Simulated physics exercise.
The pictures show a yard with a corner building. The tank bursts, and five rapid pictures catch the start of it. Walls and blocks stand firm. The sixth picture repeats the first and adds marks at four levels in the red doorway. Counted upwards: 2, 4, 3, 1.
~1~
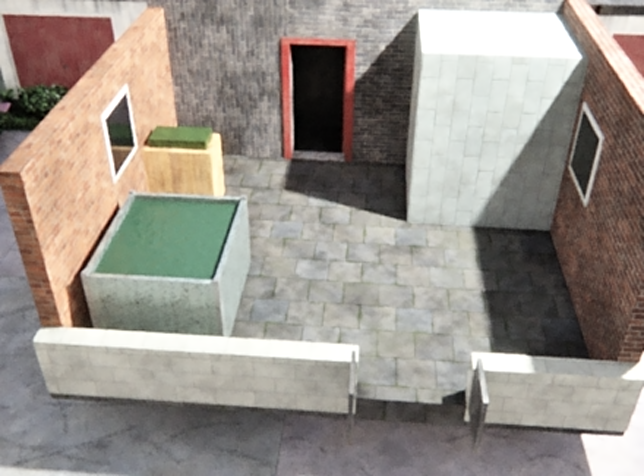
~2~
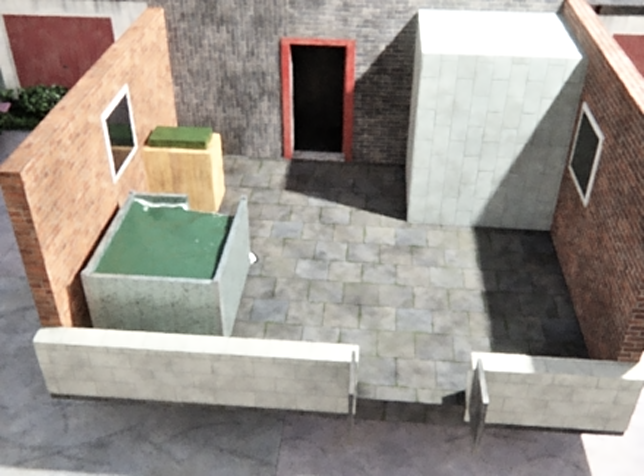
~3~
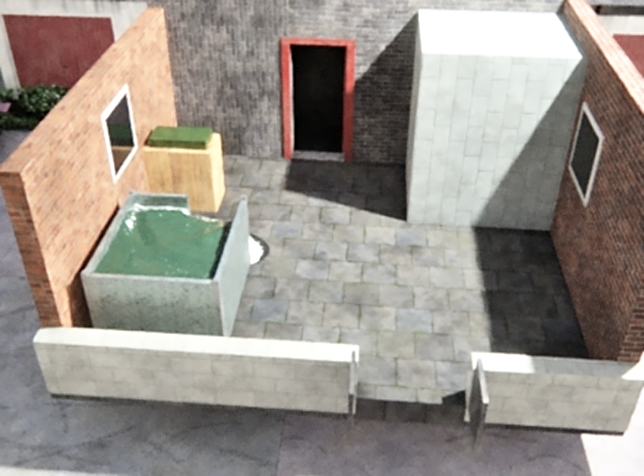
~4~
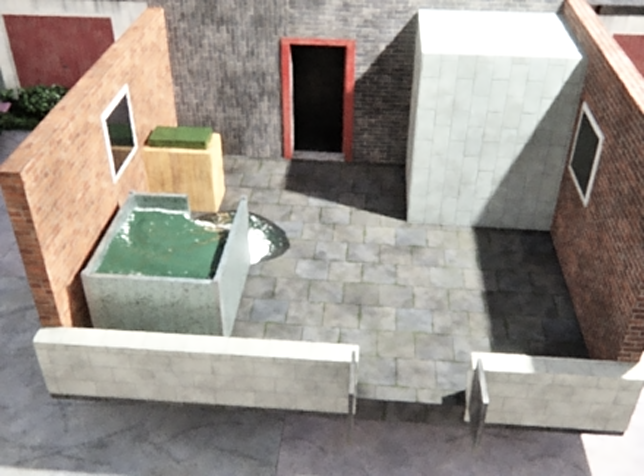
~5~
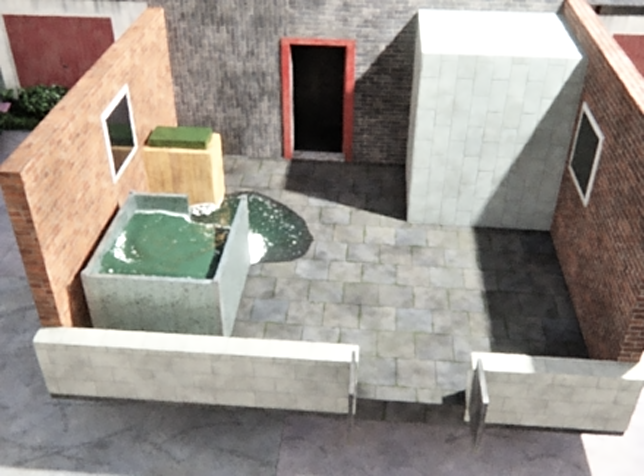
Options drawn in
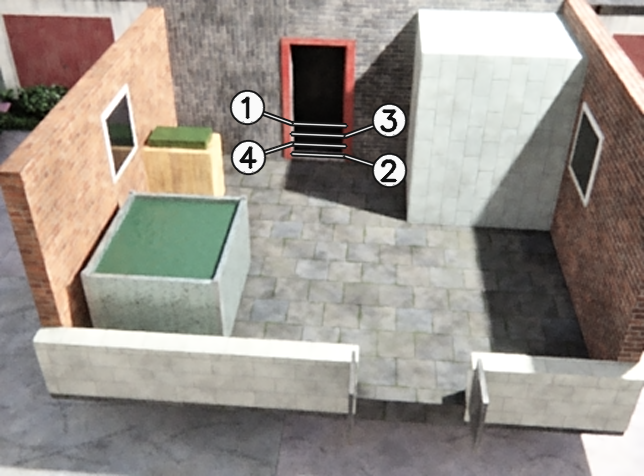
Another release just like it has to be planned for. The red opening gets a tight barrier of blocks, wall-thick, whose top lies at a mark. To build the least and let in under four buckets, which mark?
Choose 4.
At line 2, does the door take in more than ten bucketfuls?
Yes.
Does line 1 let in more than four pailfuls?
No.
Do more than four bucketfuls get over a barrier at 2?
Yes, it does.
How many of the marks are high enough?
Three of the four.
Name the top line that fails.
Line 2.
On the marked copy, 1 at (318, 124); 2 at (318, 155); 3 at (318, 134); 4 at (318, 145); from the bottom up 2, 4, 3, 1.
For line 1, nothing gets over.
For line 2, dozens of bucketfuls pour in.
For line 3, nothing gets over.
For line 4, a splash gets over, under a bucket.
